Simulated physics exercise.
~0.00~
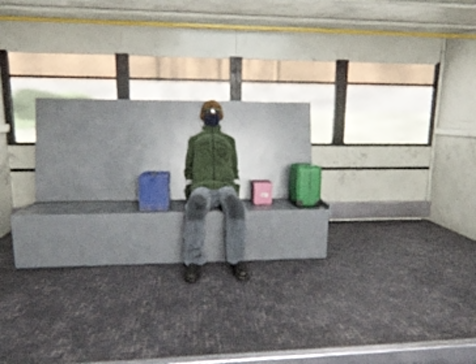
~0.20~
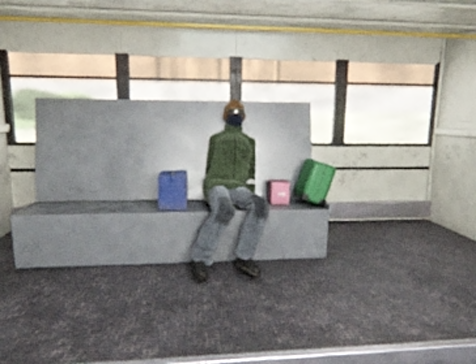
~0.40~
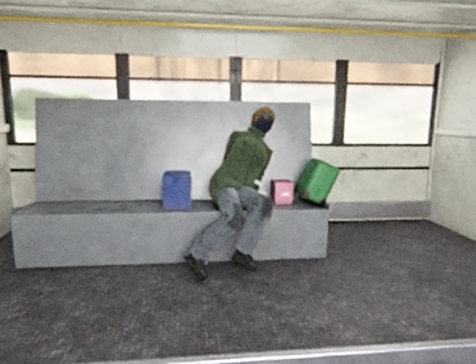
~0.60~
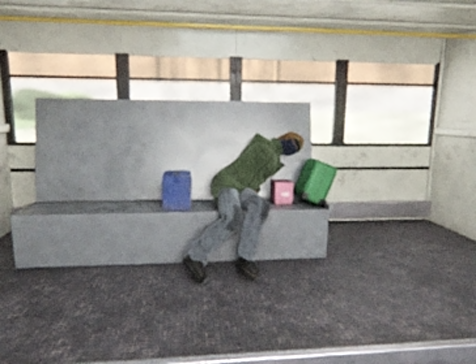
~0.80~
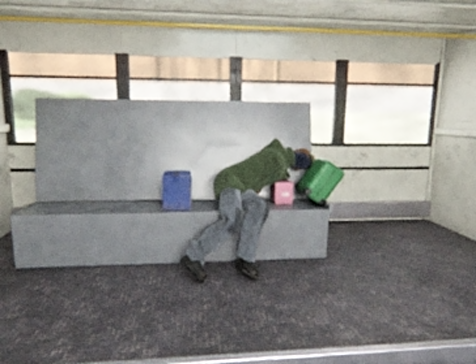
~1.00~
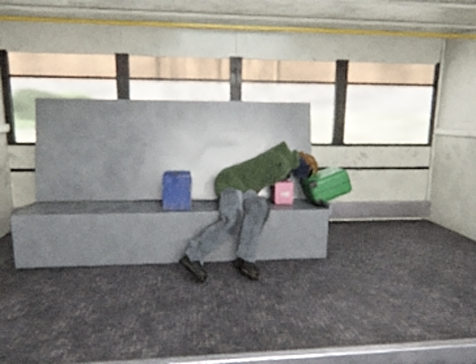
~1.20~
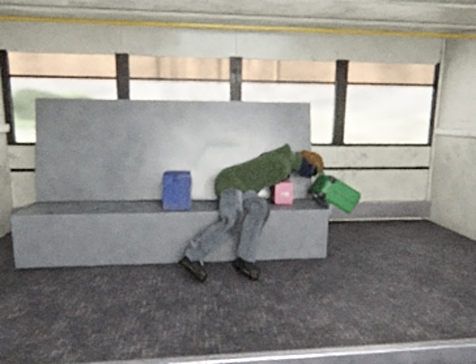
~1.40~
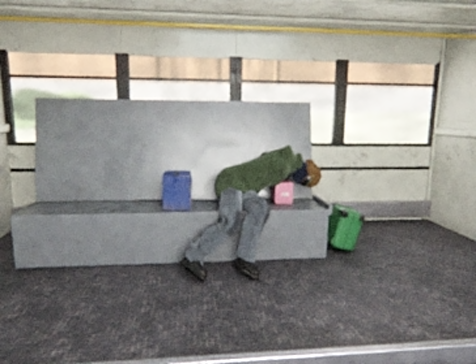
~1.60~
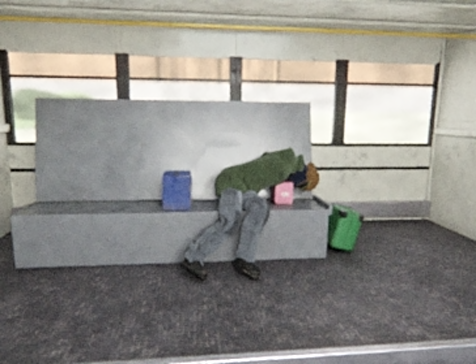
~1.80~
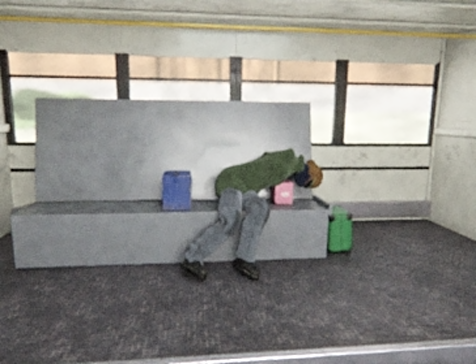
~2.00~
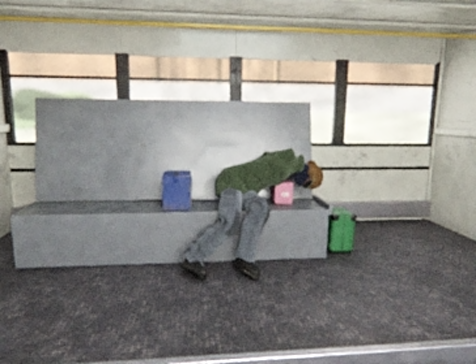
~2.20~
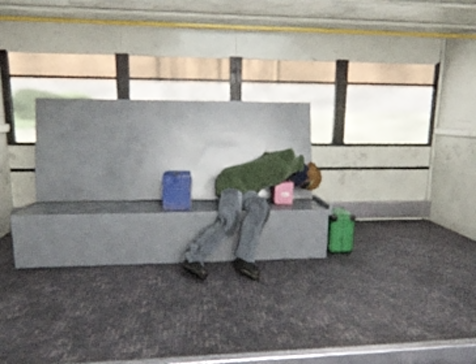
Slumped passenger in green jacket toppling right across grey bench, green case tipping off the end to the floor, blue and pink containers staying on.
